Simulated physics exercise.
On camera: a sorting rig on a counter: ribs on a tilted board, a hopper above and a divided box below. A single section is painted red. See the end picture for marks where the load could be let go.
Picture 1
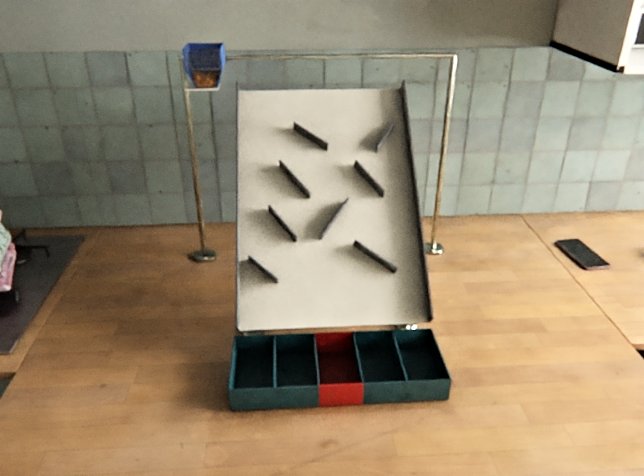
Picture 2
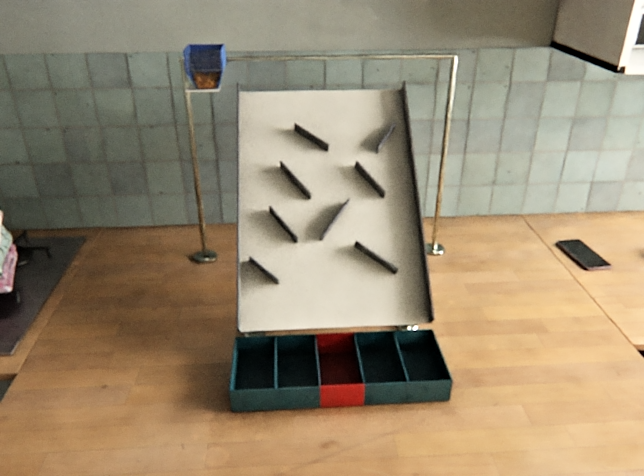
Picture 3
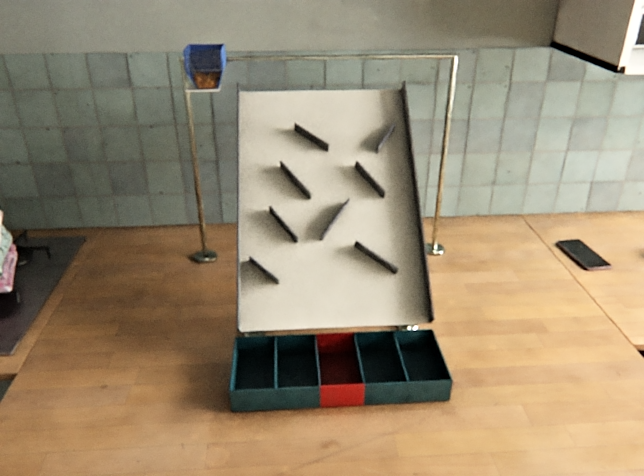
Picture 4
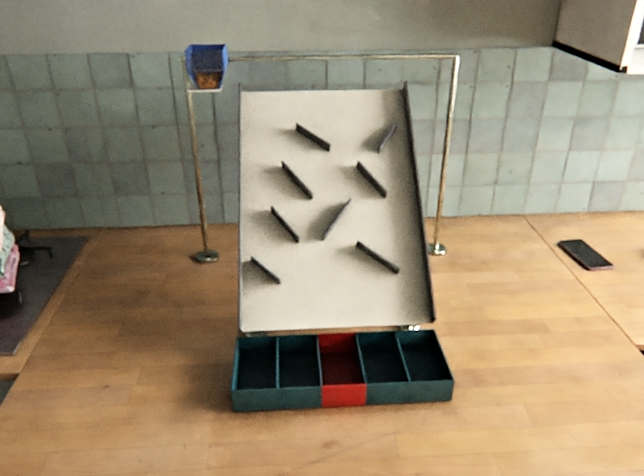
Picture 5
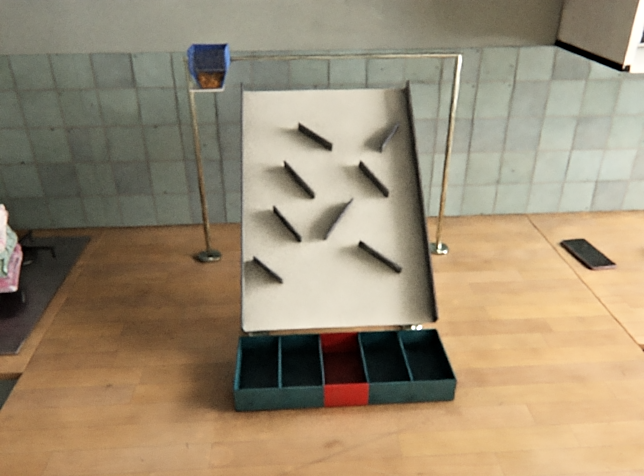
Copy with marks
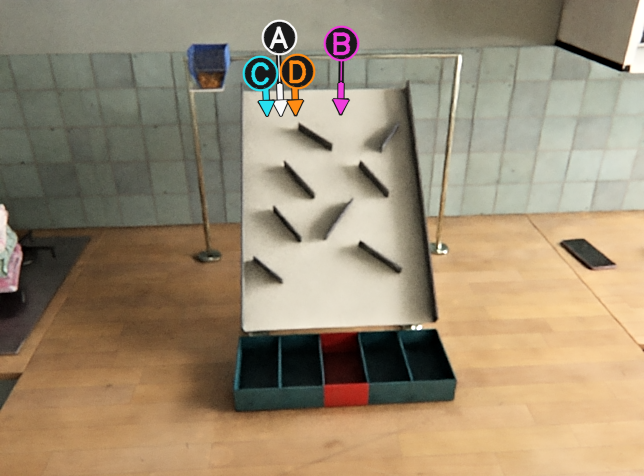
Nothing on the counter moves beyond a very faint shift of the whole view. A small blue hopper with brownish contents stays at the upper left of a metal frame, above a tilted pale board with dark angled ribs, while the five-part green box below, its middle section red, sits empty.
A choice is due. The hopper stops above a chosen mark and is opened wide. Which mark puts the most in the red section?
Take C.
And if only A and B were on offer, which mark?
A.
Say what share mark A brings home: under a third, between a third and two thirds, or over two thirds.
It is under a third.
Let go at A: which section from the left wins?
The second from the left.
On the marked copy, mark A meets the board at (280, 110); mark B meets the board at (340, 108); mark C meets the board at (266, 110); mark D meets the board at (295, 109).
With A, about a tenth in the red section, the larger part in other sections, just a few held on the board.
With B, not one piece in the red section, almost all in other sections, about a tenth held on the board.
With C, roughly a third in the red section, roughly two thirds in other sections.
With D, about a tenth in the red section, the larger part in other sections, about a tenth held on the board.
